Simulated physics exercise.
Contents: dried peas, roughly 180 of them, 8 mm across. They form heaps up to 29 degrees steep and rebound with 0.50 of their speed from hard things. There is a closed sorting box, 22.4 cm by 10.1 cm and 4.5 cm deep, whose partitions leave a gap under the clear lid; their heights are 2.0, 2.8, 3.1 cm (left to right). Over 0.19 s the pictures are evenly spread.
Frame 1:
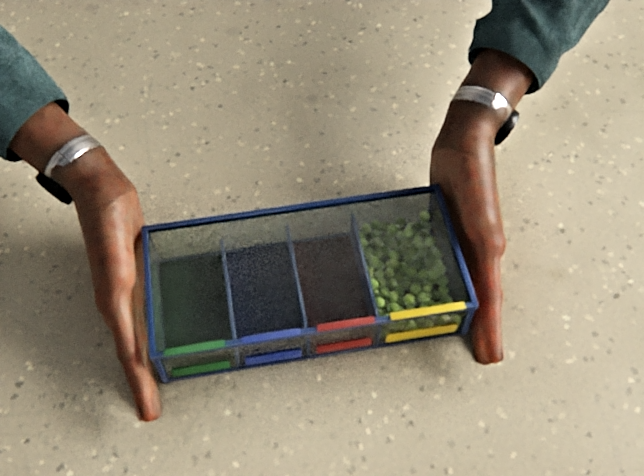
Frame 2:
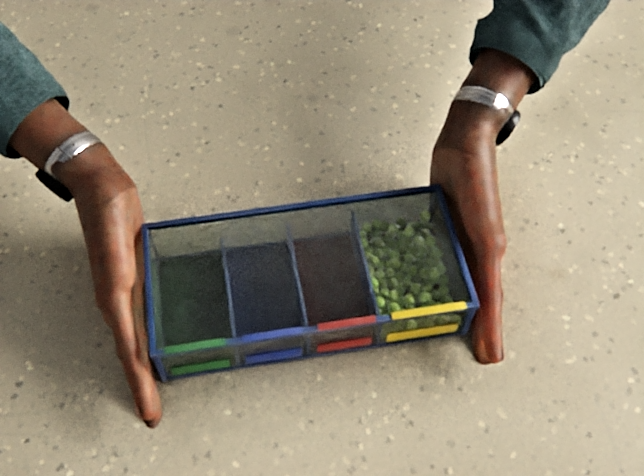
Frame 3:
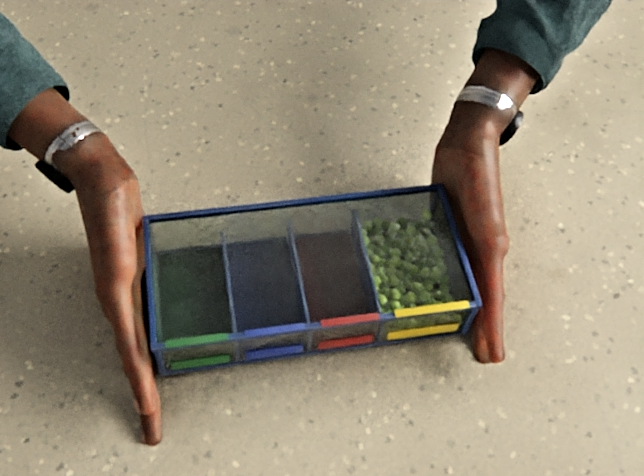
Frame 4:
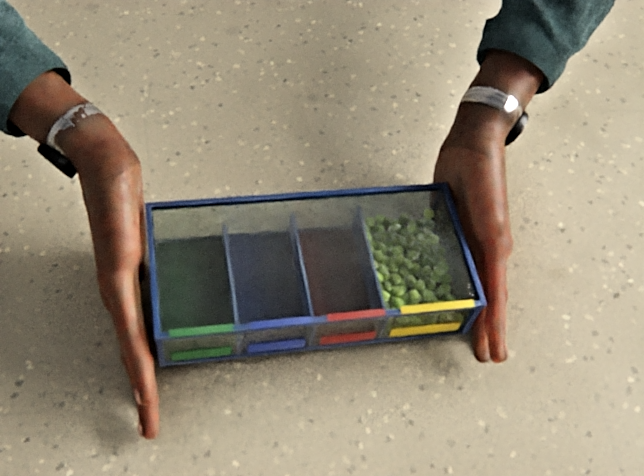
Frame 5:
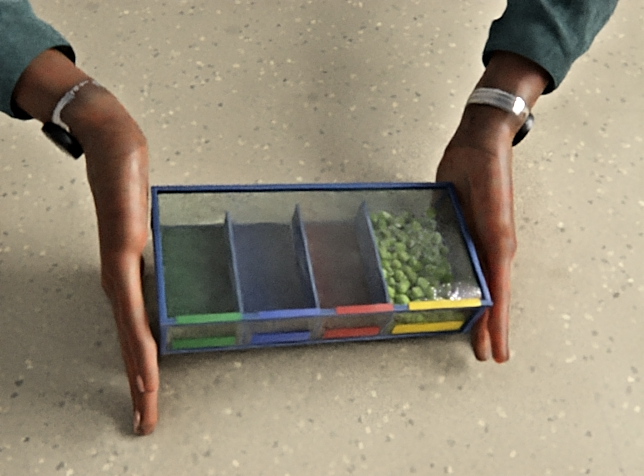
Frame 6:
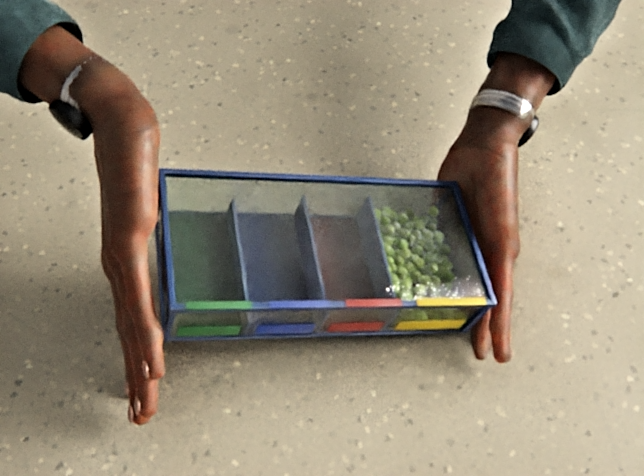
Clear-lidded sorting box tilting gradually between two hands, its left end rising, while green peas stay in the yellow-marked right compartment.
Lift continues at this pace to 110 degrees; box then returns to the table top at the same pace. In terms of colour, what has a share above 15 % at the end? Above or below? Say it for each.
Red: Fails. Blue: Fails. Green: Fails. Yellow: Succeeds.
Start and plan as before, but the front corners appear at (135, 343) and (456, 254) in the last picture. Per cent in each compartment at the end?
Each compartment ends like this: Red 5 per cent, blue 0 per cent, green 20 per cent, yellow 70 per cent.
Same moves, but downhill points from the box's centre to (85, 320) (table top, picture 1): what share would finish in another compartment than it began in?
Estimate: Near 40 per cent.
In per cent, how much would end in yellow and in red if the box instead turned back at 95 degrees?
Then yellow would get 100 per cent and red 0 per cent.
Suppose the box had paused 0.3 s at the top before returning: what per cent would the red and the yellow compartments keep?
In per cent: Red 0; yellow 100.
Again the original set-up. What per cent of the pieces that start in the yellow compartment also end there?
Some 100 percent.
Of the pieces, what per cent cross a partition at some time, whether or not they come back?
Roughly 0 per cent.
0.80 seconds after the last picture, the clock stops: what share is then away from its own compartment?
Value: Close to 0 %.
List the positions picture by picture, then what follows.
The first picture shows box tilt 0 degrees, front corners at (156, 354) and (471, 303); yellow 100 %.
The second picture shows box tilt 1 degrees, front corners at (156, 351) and (472, 303).
The third picture shows box tilt 3 degrees, front corners at (157, 345) and (475, 303), lowest corner right front.
The fourth picture shows box tilt 7 degrees, front corners at (160, 334) and (479, 302), lowest corner right front.
The fifth picture shows box tilt 12 degrees, front corners at (167, 320) and (485, 301), lowest corner right front.
The sixth picture shows box tilt 17 degrees, front corners at (176, 306) and (489, 301), lowest corner right front; yellow 100 %.
Then, 0.80 s after the last picture, tilt 110 degrees; yellow 100 %.
Then, 1.33 s after the last picture, tilt 48 degrees; yellow 100 %.
Then, 1.92 s after the last picture, tilt 0 degrees; yellow 100 %.
In the end, red 0 %, blue 0 %, green 0 %, yellow 100 %.
